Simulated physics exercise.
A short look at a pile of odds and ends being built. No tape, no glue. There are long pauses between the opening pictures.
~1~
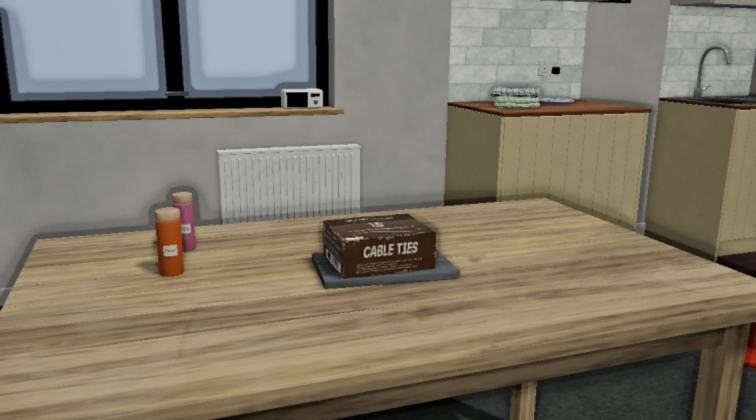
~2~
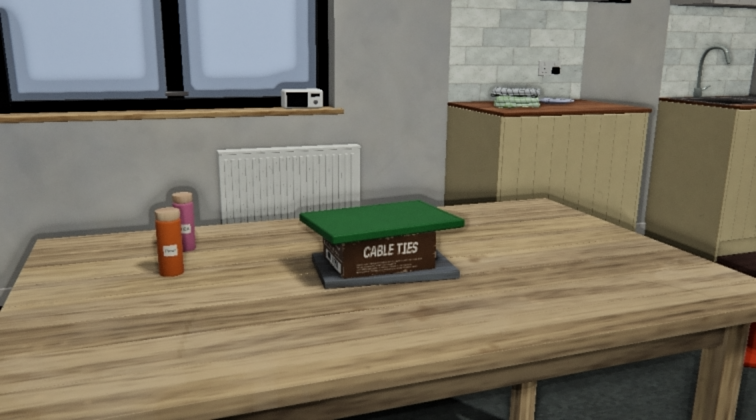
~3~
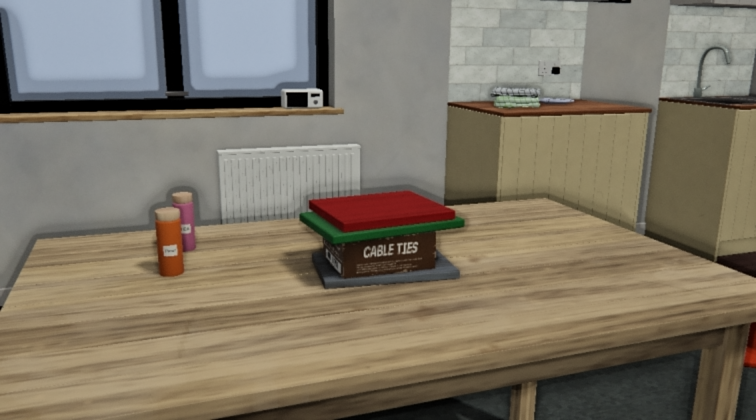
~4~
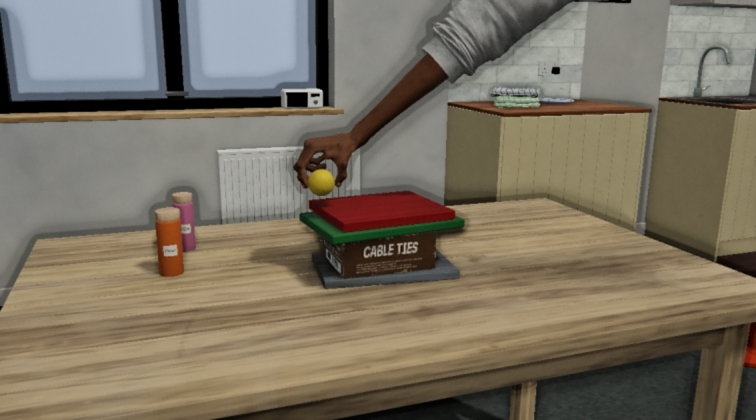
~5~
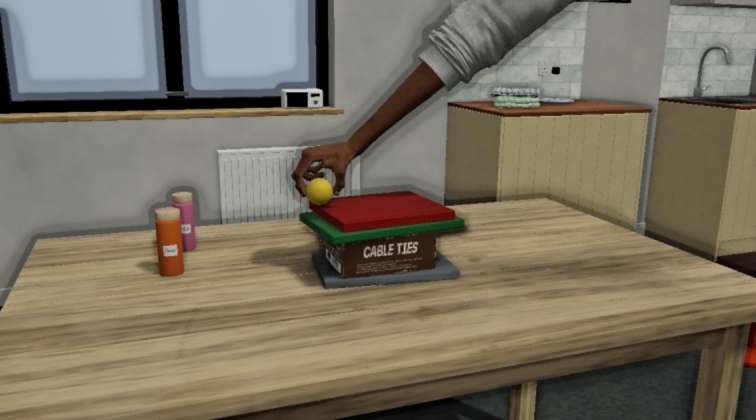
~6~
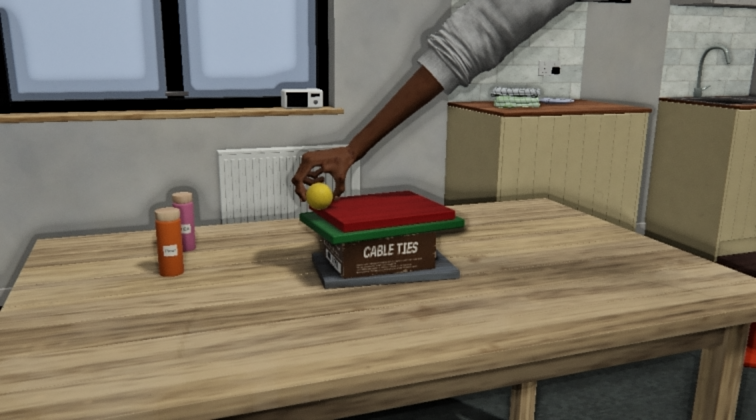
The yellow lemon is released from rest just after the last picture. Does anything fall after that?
Here the pile comes apart.
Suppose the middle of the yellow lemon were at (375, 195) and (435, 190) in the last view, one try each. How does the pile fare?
First try: It holds; second try: It comes apart.
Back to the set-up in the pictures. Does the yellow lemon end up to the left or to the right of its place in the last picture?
To the left.
Then, 0.50 s on from there, yellow lemon now fallen.
Then, 0.60 s on from there, things are still on the move.
In the end, fallen, yellow lemon; the other 6 unmoved. At the end, from the last picture's camera, yellow lemon near (274, 268). The pile gives way.
